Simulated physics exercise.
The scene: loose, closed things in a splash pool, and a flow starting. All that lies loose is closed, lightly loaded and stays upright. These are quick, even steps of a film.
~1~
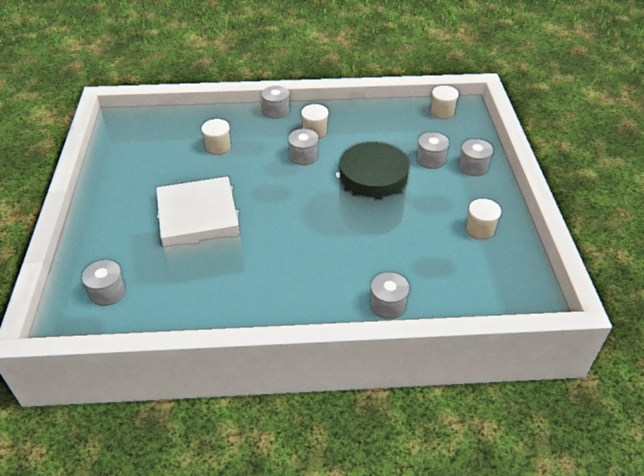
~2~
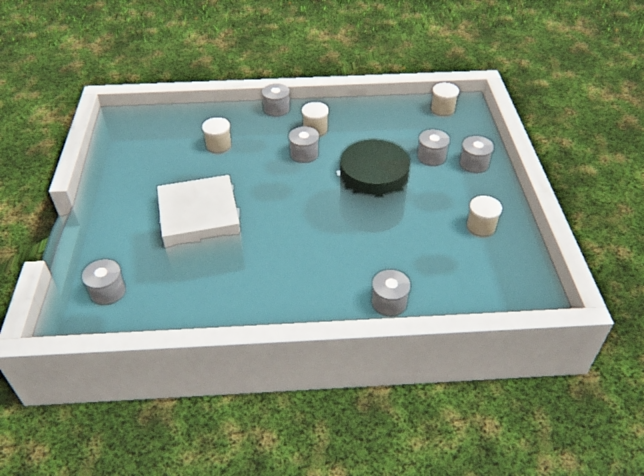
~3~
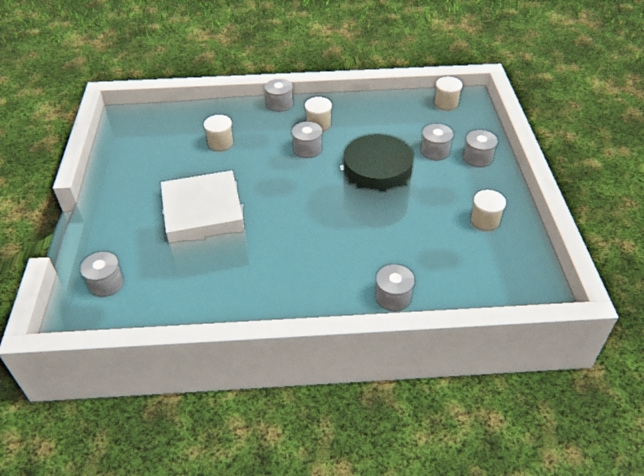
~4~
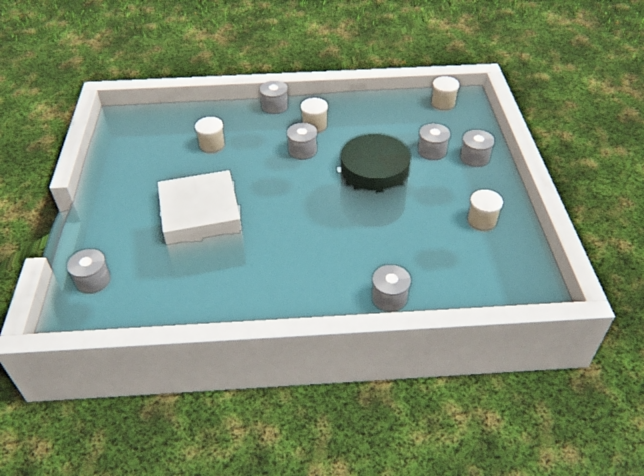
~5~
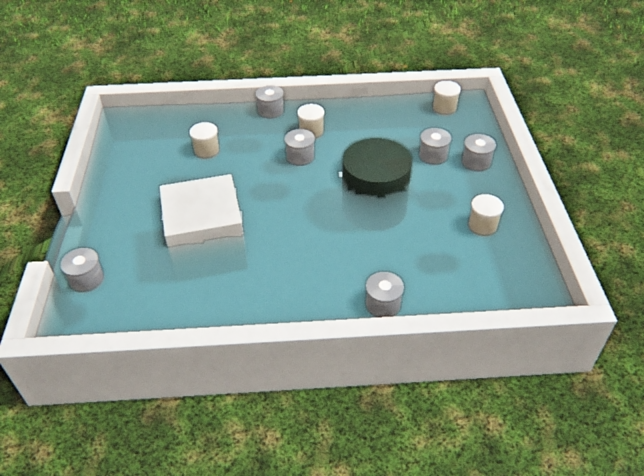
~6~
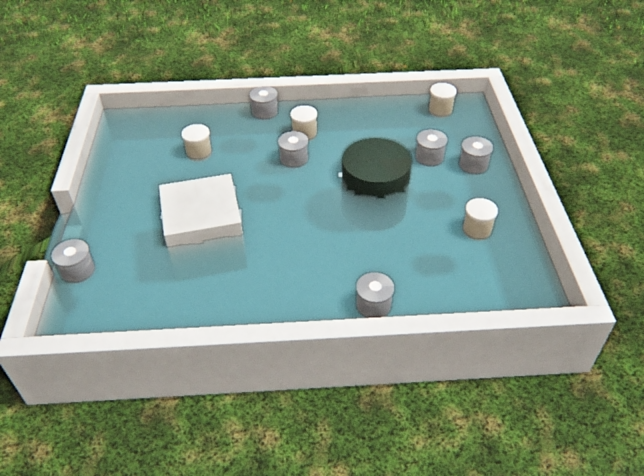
A gap opens in the left wall of a white-rimmed rectangular pool on patchy grass, seen from above at an angle that barely wavers. Grey and cream cylinders float across the blue water around a pale square block at left and a dark round platform right of centre. The lower-left grey cylinder drifts left and up beside the gap, while several others slide slightly leftward.
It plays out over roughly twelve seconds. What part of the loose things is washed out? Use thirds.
It is under a third.
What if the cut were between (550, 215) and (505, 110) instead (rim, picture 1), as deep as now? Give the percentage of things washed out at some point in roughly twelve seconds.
Close to 50 %.
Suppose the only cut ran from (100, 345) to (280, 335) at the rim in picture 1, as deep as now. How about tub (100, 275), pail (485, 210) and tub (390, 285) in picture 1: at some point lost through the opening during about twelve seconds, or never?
As listed: Carried outside, no, yes.
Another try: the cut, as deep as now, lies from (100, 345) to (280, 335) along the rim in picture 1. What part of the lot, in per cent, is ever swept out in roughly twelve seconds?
Close to 20 %.
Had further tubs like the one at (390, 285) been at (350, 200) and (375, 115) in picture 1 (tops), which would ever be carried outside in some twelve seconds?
In that order: Still in, inside.
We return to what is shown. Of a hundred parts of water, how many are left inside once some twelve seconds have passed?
About 70 per cent.
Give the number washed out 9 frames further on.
The number is 1.
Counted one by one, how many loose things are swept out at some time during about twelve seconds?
I count 2.
A moment on, 1 of 10 are out; 9 afloat.
Next, 1 of 10 are out; 9 afloat.
Later, 1 of 10 are out; 9 afloat.
In the end, 2 of 10 are out; 8 afloat.
